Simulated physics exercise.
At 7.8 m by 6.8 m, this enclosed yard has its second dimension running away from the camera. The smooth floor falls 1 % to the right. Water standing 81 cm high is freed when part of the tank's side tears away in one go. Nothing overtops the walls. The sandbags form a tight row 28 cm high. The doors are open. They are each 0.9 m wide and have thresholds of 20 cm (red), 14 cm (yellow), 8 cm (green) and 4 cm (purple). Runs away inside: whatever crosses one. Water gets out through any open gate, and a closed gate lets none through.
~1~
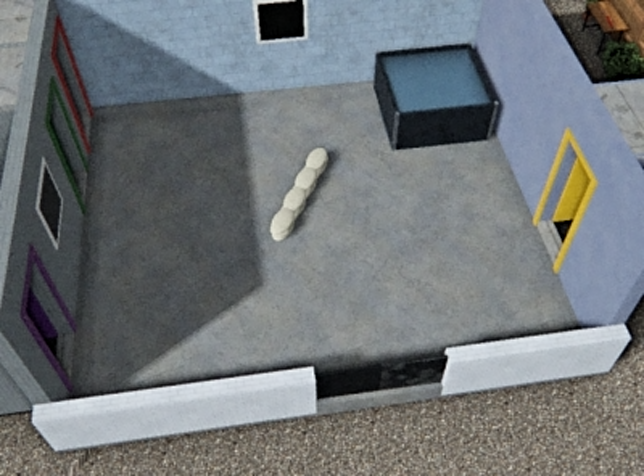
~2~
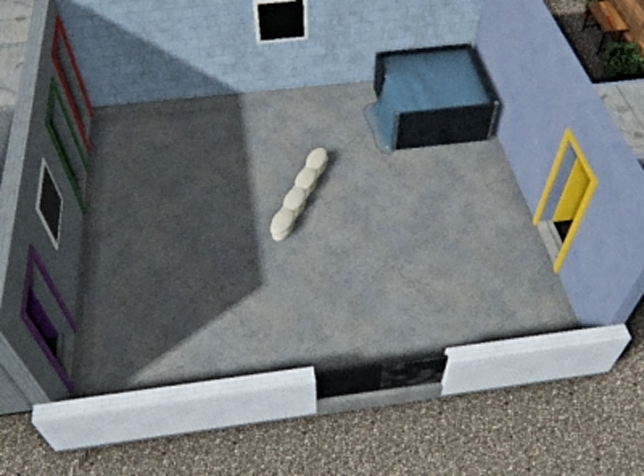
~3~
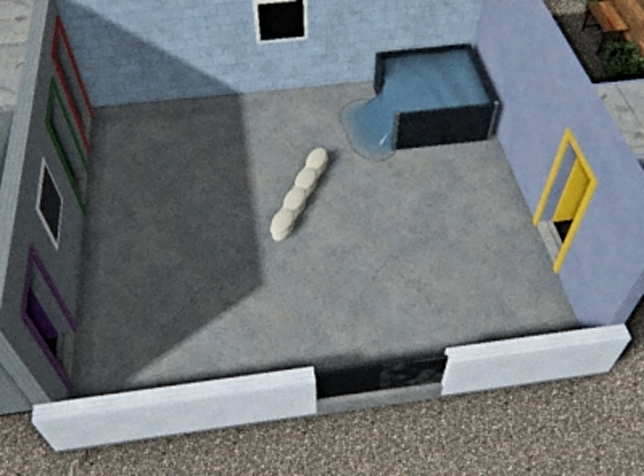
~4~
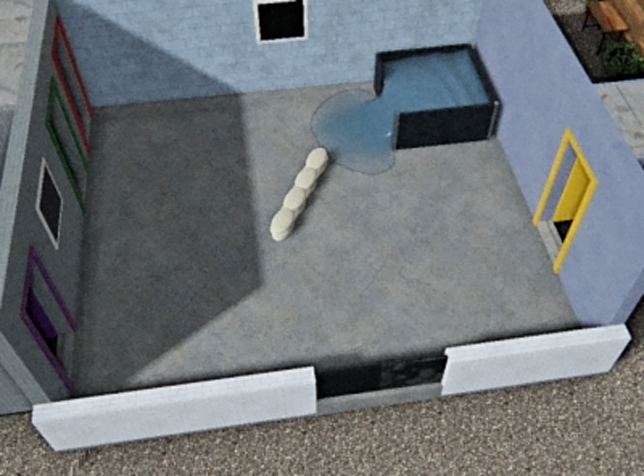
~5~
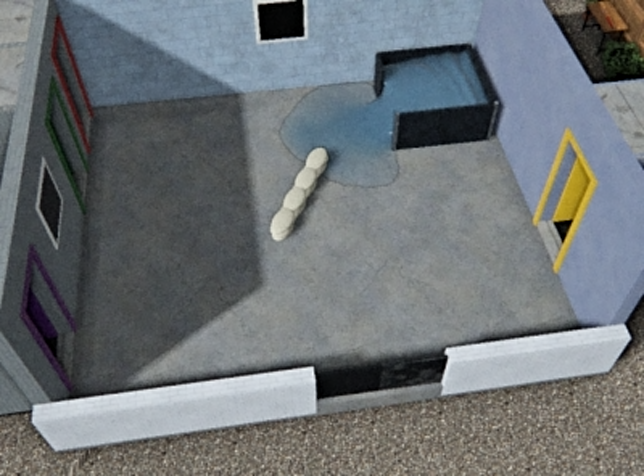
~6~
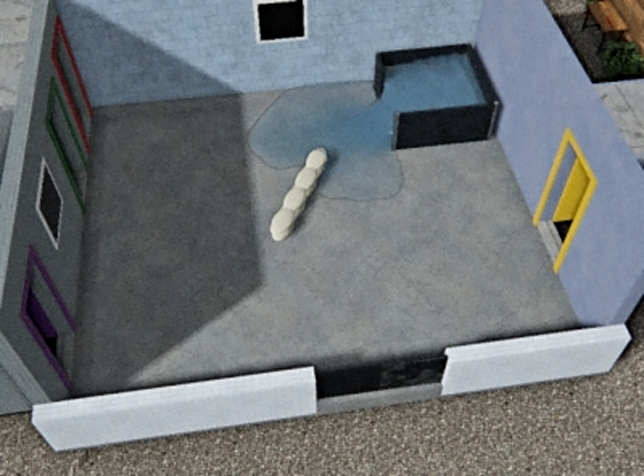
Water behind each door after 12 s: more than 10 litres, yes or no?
Red door: Yes; yellow door: No; green door: Yes; purple door: Yes.
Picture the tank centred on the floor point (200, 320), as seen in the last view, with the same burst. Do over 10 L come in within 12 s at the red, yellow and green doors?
Measured against that limit, red comes out short of it, yellow short of it and green short of it.
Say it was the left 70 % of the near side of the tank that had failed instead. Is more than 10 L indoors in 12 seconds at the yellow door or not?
At the yellow door the limit is not exceeded.
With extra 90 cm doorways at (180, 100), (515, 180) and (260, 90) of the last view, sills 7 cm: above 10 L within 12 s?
Result in order - more than that, not enough, more than that.
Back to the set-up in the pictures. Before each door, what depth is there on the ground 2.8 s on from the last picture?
Depths: Red door 27 cm, yellow door 0 cm, green door 16 cm, purple door 1 cm.
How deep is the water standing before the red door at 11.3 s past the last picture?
Average: ~ 2.0 cm.
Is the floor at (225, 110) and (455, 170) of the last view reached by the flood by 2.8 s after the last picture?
I'd say drenched, then spared.
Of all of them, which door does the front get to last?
Door: Yellow.
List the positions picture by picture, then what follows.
The first picture shows still water, 81 cm deep, in the tank at (434, 81).
In the second picture, water pours out at (389, 117) and has run 0.7 m, to (391, 151); typically 9 cm deep outside, 81 cm at the tank's back.
In the third picture, water pours out at (389, 117) and has run 0.9 m, to (346, 111); typically 13 cm deep outside, 81 cm at the tank's back.
In the fourth picture, water pours out at (389, 118) and has run 1.4 m, to (315, 122); typically 10 cm deep outside, 76 cm at the tank's back.
In the fifth picture, water pours out at (389, 118) and has run 2.1 m, to (284, 134); typically 7 cm deep outside, 70 cm at the tank's back.
In the sixth picture, water pours out at (389, 118) and has run 2.7 m, to (254, 148); typically 6 cm deep outside, 71 cm at the tank's back.
Then, 0.7 s after the last picture water covers 30 % of the floor and is deepest (37 cm) near (380, 132); red door not reached, yellow door not reached, green door not reached, purple door not reached.
Then, 1.5 s after the last picture water covers 45 % of the floor and is deepest (34 cm) near (93, 111); red door 26 cm at the sill, 0 L in, yellow door not reached, green door 15 cm at the sill, 14 L in, purple door not reached.
Then, 2.8 s after the last picture water covers 60 % of the floor and is deepest (28 cm) near (91, 130); red door 27 cm at the sill, 47 L in, yellow door not reached, green door 16 cm at the sill, 63 L in, purple door not reached.
Then, 6.3 s after the last picture water covers 80 % of the floor and is deepest (18 cm) near (257, 397); red door 8 cm at the sill, 58 L in, yellow door 1 cm at the sill, 0 L in, green door 7 cm at the sill, 85 L in, purple door 6 cm at the sill, 5 L in.
Then, 11.3 s after the last picture water covers 95 % of the floor and is deepest (14 cm) near (470, 150); red door 2 cm at the sill, 58 L in, yellow door 11 cm at the sill, 0 L in, green door 2 cm at the sill, 85 L in, purple door 4 cm at the sill, 37 L in.
